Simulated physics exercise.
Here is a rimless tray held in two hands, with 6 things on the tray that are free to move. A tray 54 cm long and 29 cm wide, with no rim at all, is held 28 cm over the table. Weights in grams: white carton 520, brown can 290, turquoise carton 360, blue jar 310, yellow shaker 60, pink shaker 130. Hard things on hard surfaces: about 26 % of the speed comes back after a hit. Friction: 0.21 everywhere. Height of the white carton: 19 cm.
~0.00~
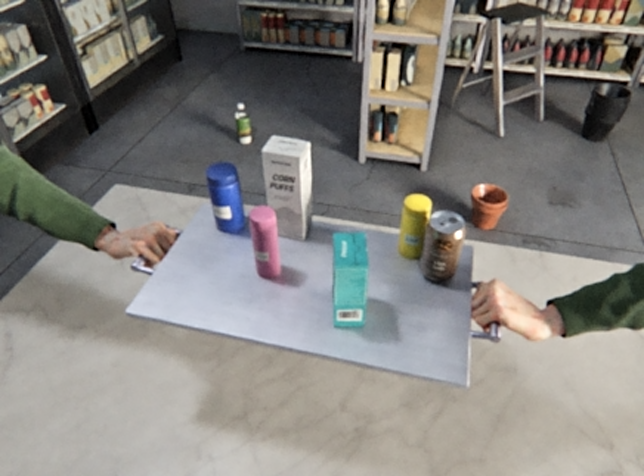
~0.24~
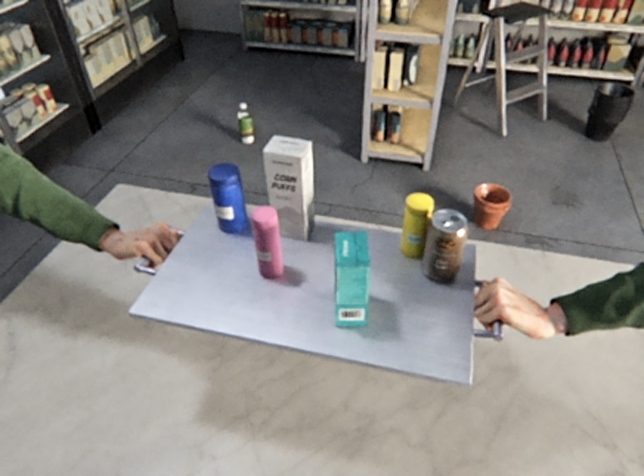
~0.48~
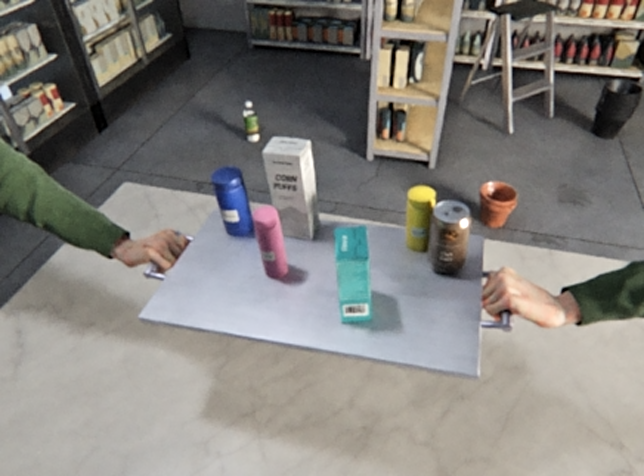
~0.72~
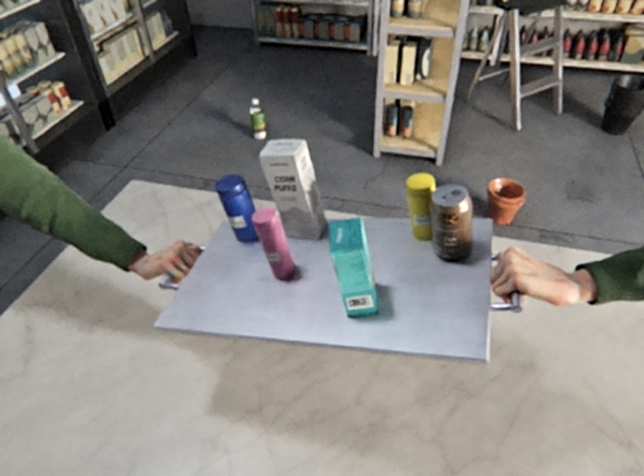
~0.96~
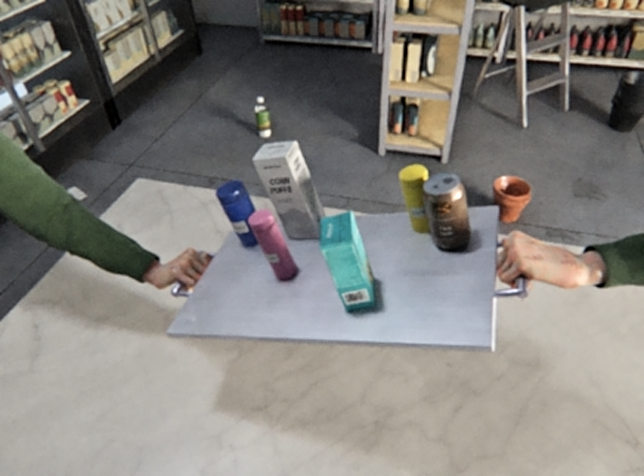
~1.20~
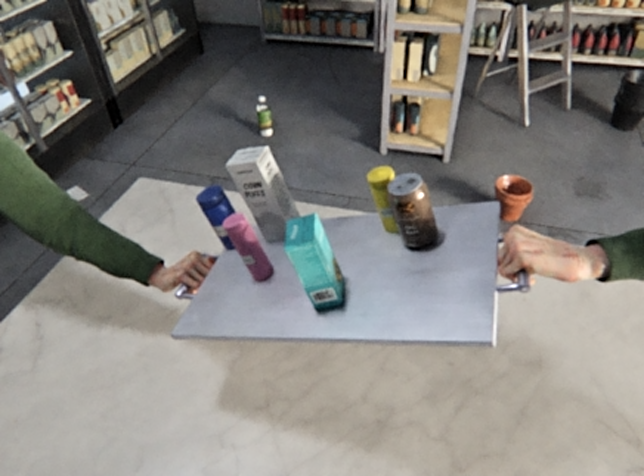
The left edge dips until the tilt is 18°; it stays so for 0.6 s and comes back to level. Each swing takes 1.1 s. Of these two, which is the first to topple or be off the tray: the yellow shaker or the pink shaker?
The latter of the two, the pink shaker.
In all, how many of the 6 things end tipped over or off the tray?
6 of them.
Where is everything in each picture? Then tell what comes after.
The first frame shows tray level; yellow shaker (414, 228); pink shaker (265, 243).
The second frame shows tray level; turquoise carton (351, 280); blue jar (228, 199).
The third frame shows tilt 4°, left edge down; white carton (293, 191); brown can (448, 239).
The fourth frame shows tilt 11°, left edge down; turquoise carton (354, 268); blue jar (240, 209).
The fifth frame shows tilt 16°, left edge down; white carton (292, 193); brown can (447, 213).
The sixth frame shows tilt 18°, left edge down; yellow shaker (388, 200) slid 7 cm; pink shaker (249, 248) slid 6 cm.
After 1.50 s, tilt 18°, left edge down; white carton, blue jar and pink shaker now off the tray; yellow shaker slid 22 cm near (309, 209); turquoise carton slid 23 cm.
After 1.70 s, tilt 18°, left edge down; turquoise carton now off the tray; yellow shaker slid 38 cm near (241, 216); brown can slid 38 cm.
After 2.00 s, tilt 17°, left edge down; brown can and yellow shaker now off the tray.
After 2.40 s, tilt 7°, left edge down.
By the end (3.4 s), off the tray, white carton, brown can, turquoise carton, blue jar, yellow shaker and pink shaker. Seen from the same camera at the end, pink shaker near (122, 317). Yellow shaker went at 1.78 s; pink shaker went at 1.48 s.
